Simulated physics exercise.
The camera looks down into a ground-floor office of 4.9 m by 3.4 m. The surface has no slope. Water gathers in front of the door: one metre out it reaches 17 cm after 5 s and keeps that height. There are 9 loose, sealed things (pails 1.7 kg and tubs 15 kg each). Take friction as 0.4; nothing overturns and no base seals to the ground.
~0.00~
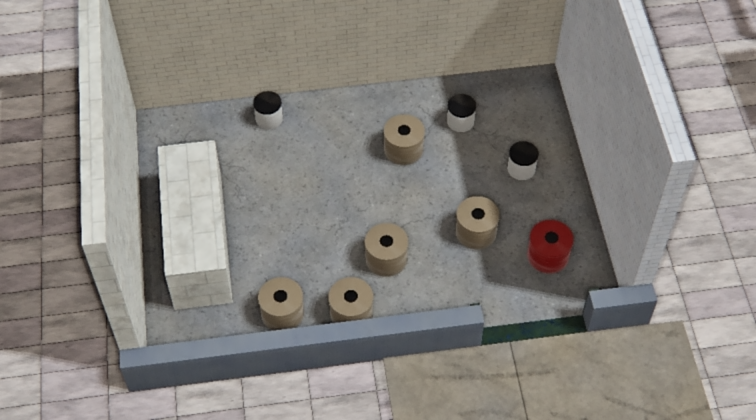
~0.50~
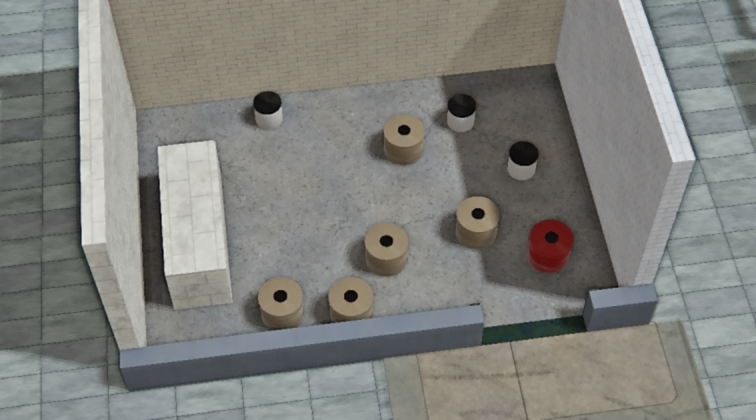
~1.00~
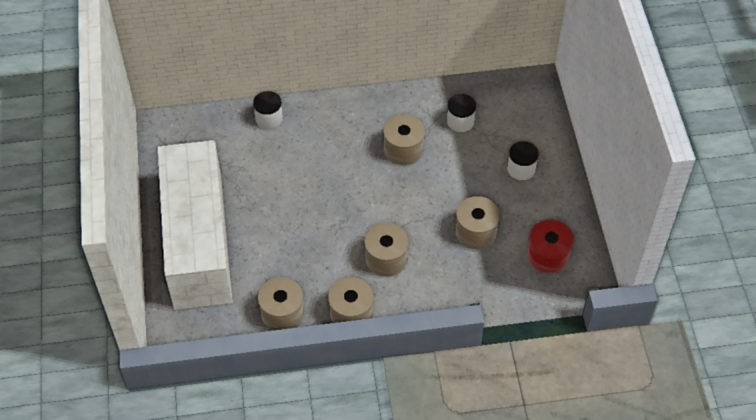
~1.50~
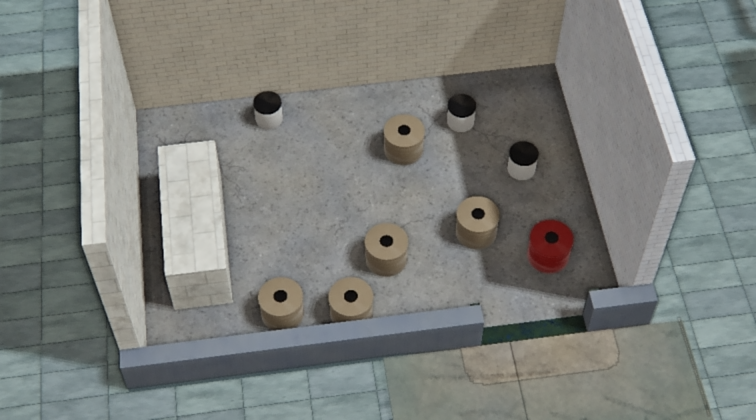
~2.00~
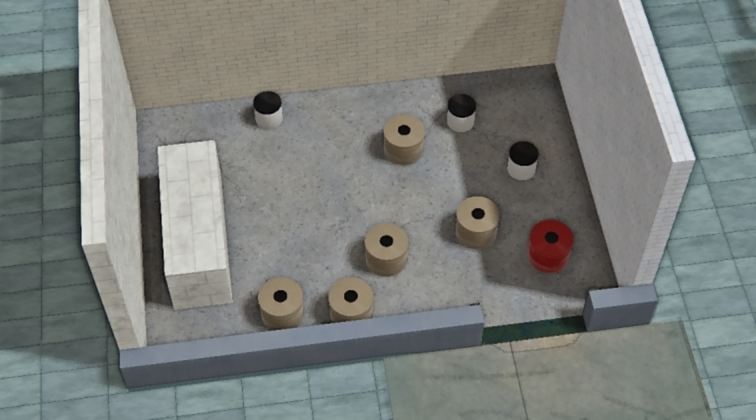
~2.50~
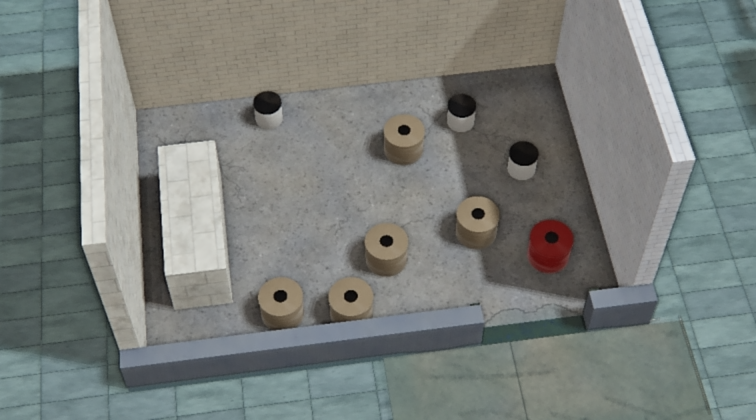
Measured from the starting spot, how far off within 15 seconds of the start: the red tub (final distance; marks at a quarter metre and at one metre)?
The red tub ends far away.
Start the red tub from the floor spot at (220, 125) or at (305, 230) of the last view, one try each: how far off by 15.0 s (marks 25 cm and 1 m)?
In that order: It slides a little; it stays put.
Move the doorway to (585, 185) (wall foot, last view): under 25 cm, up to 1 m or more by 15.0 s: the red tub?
Then the red tub barely shifts.
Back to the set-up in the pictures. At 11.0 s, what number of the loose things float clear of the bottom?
I count 4.
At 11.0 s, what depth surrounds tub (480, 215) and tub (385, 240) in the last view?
Roughly 6 and 3 cm.
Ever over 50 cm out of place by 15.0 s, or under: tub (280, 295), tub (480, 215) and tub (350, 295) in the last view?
In turn: Under, past it, short of it.
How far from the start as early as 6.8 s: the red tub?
About 50 cm.
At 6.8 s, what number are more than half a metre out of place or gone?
By then 1.
After 3.5 s the red tub is near (552, 238), 0.0 m from its start, aground; 0 afloat.
After 6.8 s the red tub is near (559, 201), 0.5 m from its start, aground; 1 afloat.
After 11.0 s the red tub is near (546, 131), 1.4 m from its start, afloat; 4 afloat.
After 15.0 s the red tub is near (497, 65), 2.4 m from its start, afloat; 4 afloat.
